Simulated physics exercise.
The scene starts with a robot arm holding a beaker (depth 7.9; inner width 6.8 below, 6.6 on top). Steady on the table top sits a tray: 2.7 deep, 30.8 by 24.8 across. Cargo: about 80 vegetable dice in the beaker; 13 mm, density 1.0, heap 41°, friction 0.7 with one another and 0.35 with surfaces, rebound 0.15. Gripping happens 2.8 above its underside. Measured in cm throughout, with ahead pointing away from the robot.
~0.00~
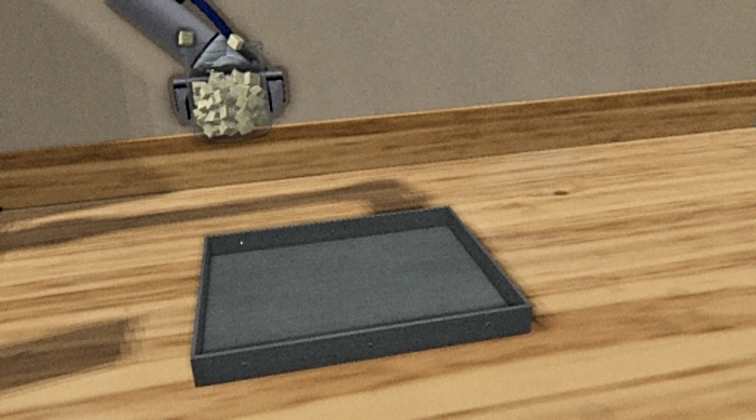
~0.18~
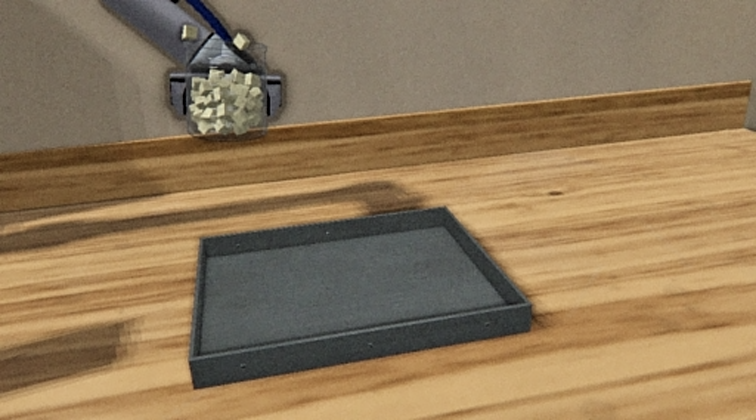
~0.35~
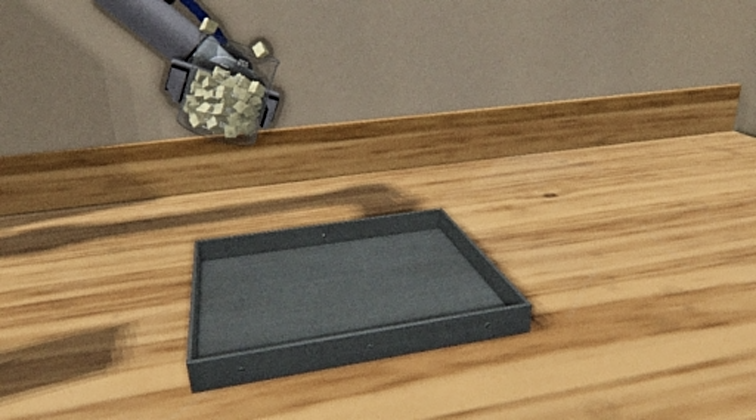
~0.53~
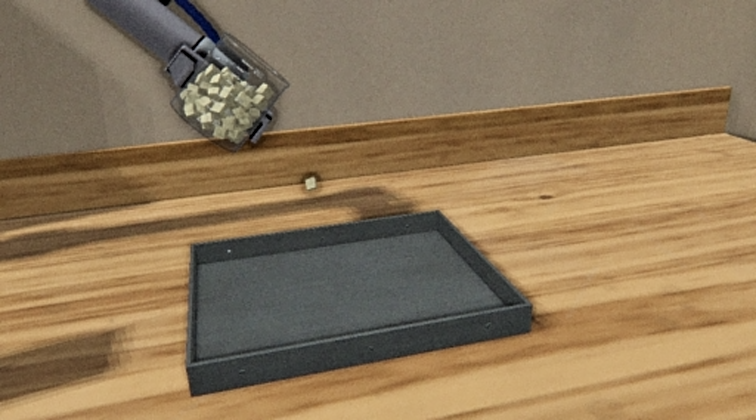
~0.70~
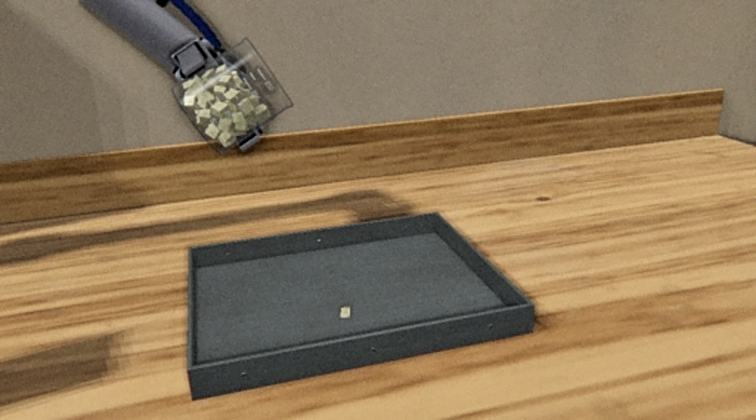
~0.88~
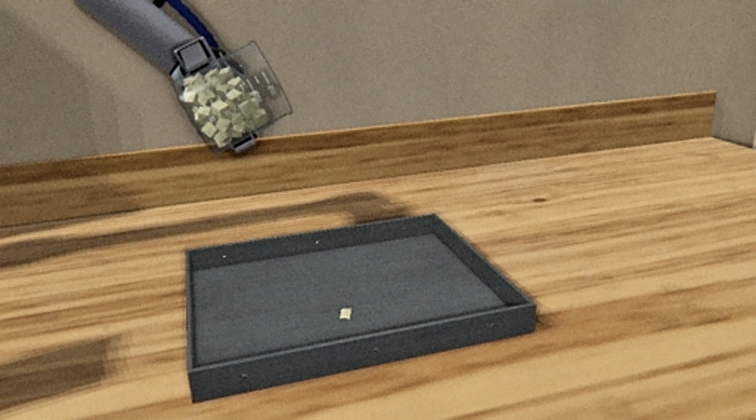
A grey robot arm at the upper left grips a clear beaker heaped with pale yellow vegetable dice, seen from slightly above a streaked wooden table top against a grey-brown wall. A shallow, empty dark grey tray sits below it, near the centre. The arm tilts the beaker steadily to the right, and one die drops into the tray while the view shifts very slightly.
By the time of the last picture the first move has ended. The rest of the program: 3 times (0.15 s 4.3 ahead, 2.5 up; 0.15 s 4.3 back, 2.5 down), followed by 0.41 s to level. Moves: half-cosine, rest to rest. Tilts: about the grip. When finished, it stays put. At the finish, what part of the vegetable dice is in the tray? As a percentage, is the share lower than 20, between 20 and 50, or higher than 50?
The share is between 20 and 50 per cent.
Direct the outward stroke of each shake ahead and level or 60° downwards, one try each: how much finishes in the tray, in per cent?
Roughly 10 per cent, then 0 per cent.
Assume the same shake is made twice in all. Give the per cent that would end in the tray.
25 per cent.
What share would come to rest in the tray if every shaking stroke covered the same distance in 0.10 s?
Roughly 90 percent would.
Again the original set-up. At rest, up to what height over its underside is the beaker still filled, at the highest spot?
The top sits some 5.5 cm up.
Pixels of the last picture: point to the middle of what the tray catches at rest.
Centre estimate: Around (365, 290).
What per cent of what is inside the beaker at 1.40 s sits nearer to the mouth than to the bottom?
Near 65 in a hundred.
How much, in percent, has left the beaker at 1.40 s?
Roughly 15 per cent by then.
After 1.40 s, tilted 67° forward, highest piece 25 above the table; 65 in the beaker, 7 in the tray, 5 in flight or on a rim.
After 1.93 s, tilted 48° forward, highest piece 24 above the table; 49 in the beaker, 27 in the tray, 1 in flight or on a rim.
After 2.39 s, level, highest piece 25 above the table; 49 in the beaker, 28 in the tray.
After 3.44 s, level, highest piece 25 above the table; 49 in the beaker, 28 in the tray.
At rest, 49 in the beaker, 28 in the tray. That is 36 % in the tray.
